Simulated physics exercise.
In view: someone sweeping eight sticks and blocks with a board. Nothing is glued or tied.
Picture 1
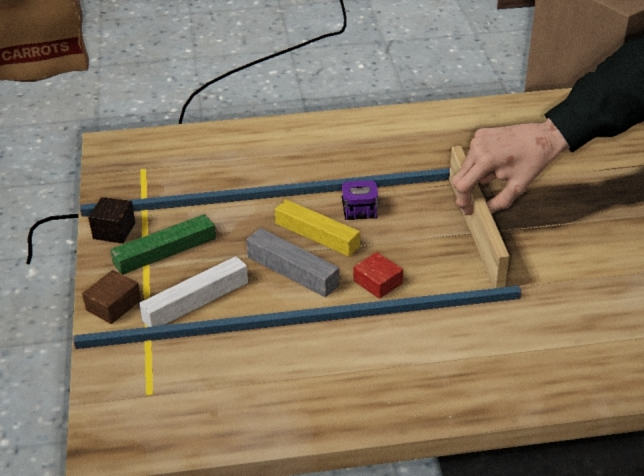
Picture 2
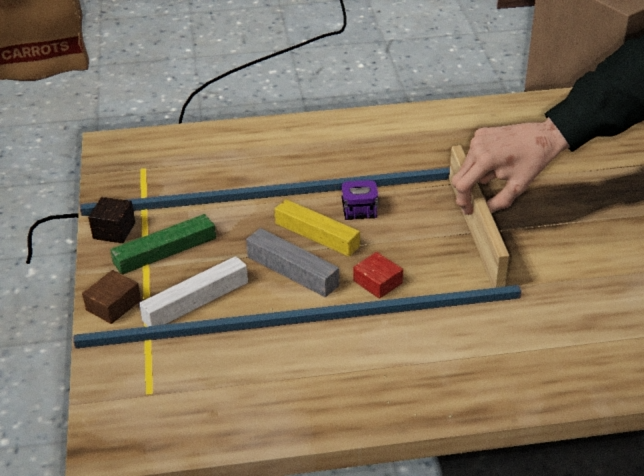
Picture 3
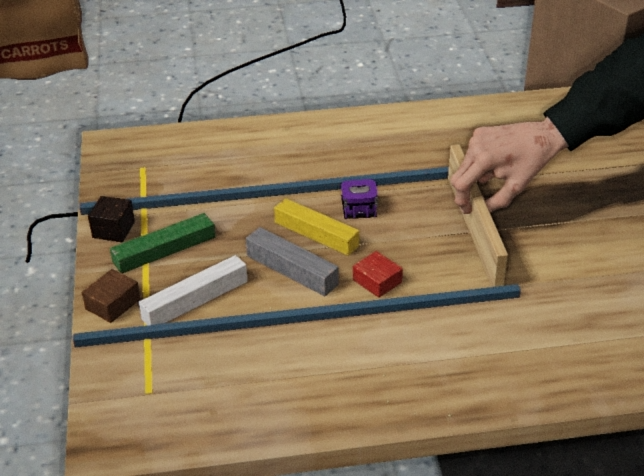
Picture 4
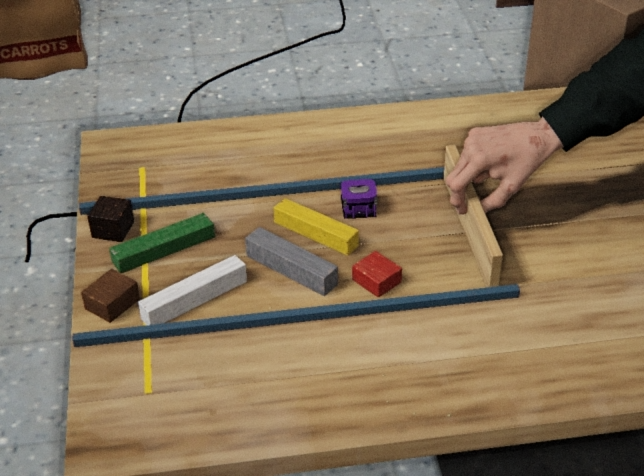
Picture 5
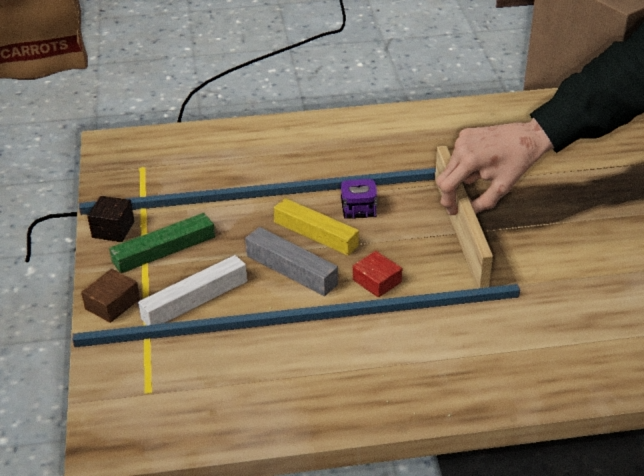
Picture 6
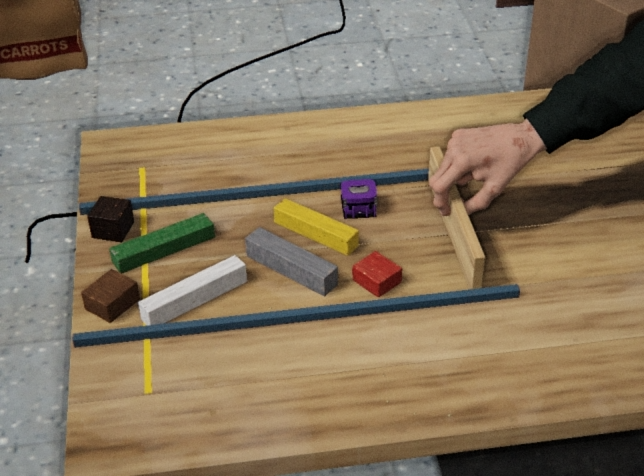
The clip shows coloured bars and blocks lying still between two blue rails on a wooden table while a hand, at first holding a wooden board still at the right, slides it slightly left without touching them.
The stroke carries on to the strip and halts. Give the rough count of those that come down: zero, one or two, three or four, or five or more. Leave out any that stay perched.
In the end the number that fall off is three or four.
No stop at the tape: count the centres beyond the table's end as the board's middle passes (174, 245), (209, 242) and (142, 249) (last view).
In that order 2, 0 and 4.
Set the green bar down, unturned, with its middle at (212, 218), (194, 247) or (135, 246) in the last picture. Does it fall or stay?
Place by place, it comes down; comes down; tumbles off.
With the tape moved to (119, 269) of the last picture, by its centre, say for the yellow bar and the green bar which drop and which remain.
The yellow bar holds on, the green bar comes down.
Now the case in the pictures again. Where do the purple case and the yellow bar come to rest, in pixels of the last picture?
The purple case at (126, 222), the yellow bar at (111, 250).
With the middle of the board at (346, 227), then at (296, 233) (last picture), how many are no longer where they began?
4 and 5.
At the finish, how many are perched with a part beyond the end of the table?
The number is 0.
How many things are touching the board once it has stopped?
3 of them.
Soon after, none off yet; brown block at rest near (111, 296); black block at rest near (111, 219); green bar at rest near (163, 243).
After that, none off yet; brown block moving near (106, 293); black block at rest near (111, 219); green bar displaced a little near (141, 251).
In the end, the number that fall off is three or four; gone, white bar, green bar, black block and brown block.
